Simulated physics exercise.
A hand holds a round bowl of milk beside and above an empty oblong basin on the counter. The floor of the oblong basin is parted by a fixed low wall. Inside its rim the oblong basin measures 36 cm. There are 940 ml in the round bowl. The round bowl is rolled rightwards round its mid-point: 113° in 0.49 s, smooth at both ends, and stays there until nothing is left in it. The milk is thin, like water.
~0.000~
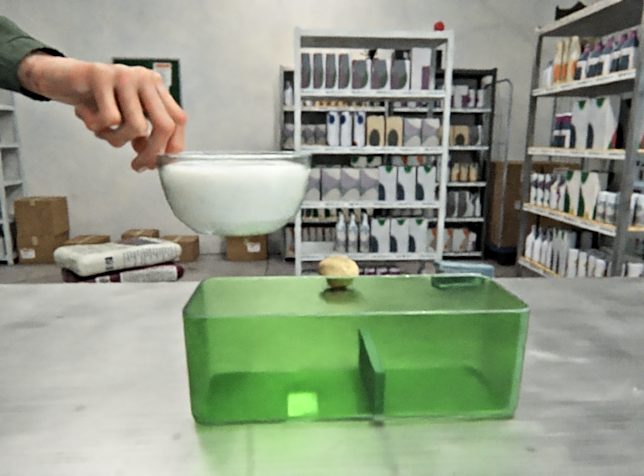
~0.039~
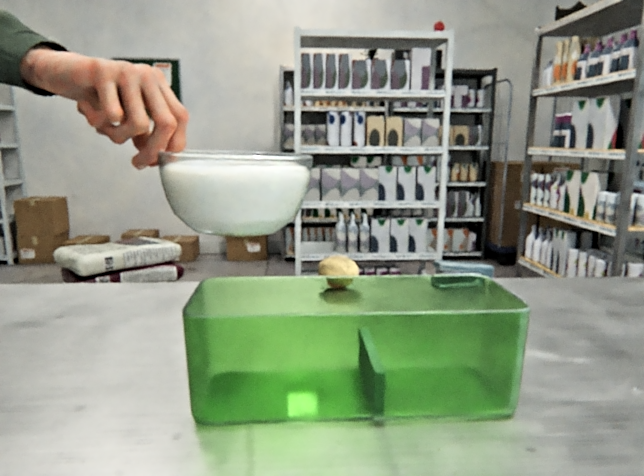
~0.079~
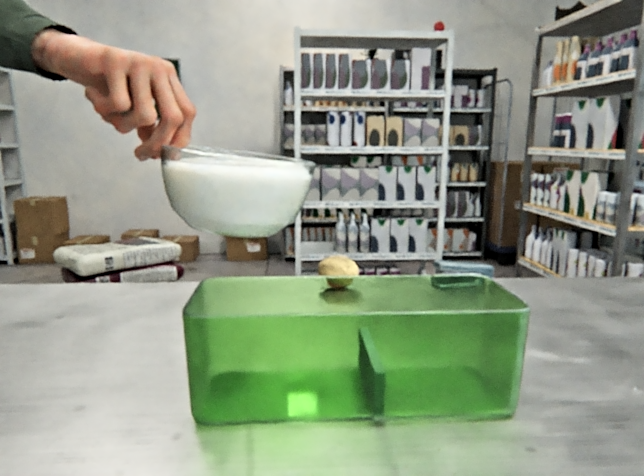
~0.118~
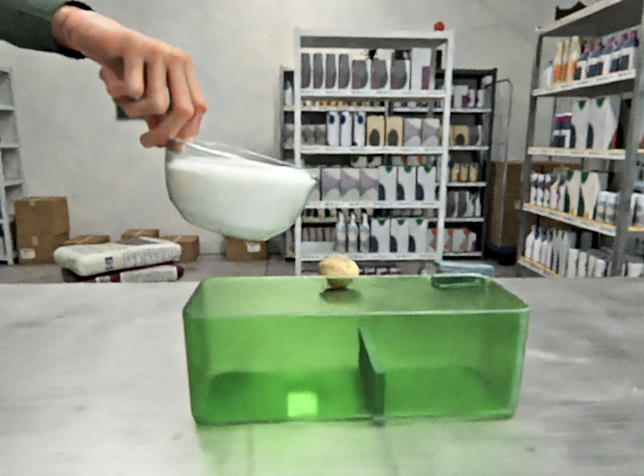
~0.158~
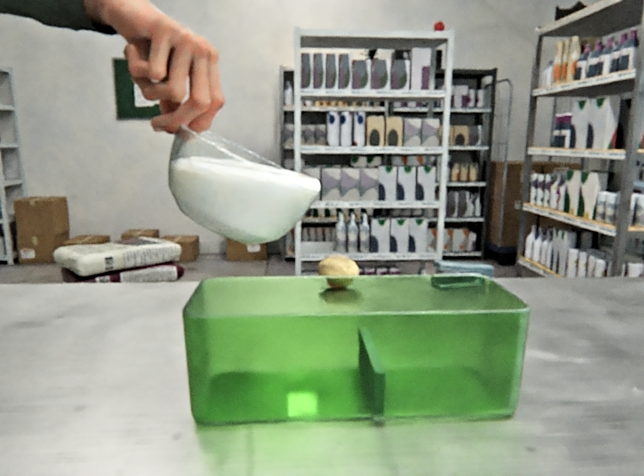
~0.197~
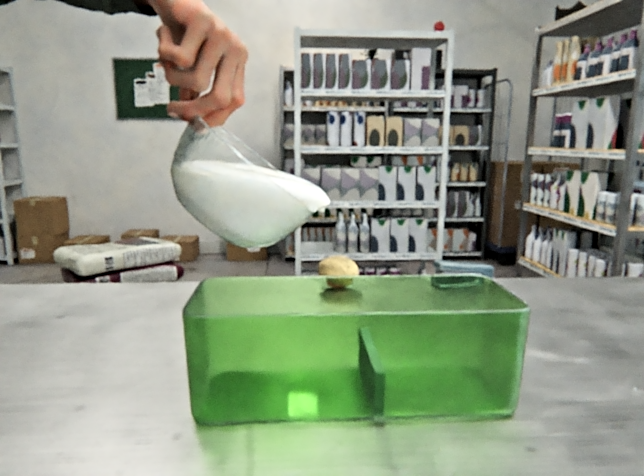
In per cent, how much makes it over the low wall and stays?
About 22 per cent.
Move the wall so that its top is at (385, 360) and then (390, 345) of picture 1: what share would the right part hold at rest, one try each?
In turn about 30 and 15 per cent.
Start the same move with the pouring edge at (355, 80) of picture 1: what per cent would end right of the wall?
Then about 55 per cent.
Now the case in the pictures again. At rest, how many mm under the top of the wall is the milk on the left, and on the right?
Some 26 mm on the left and 42 mm on the right.
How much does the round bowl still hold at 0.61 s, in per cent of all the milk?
About 0 per cent.
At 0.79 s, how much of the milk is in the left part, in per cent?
Some 64 per cent.
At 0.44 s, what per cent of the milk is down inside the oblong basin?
About 64 per cent.
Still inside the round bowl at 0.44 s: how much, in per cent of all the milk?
Near 10 in a hundred.
After 0.44 s the tilt is 109° and 9 per cent is still to pour, 52 is left of the wall and 11 right of it.
After 0.61 s the tilt is 113° and 0 per cent is still to pour, 70 is left of the wall and 16 right of it.
After 0.79 s the tilt is 113° and 0 per cent is still to pour, 64 is left of the wall and 21 right of it.
After 0.99 s the tilt is 113° and 0 per cent is still to pour, 68 is left of the wall and 22 right of it.
In the end 68 per cent lies left of the wall, 22 right of it and 10 outside.
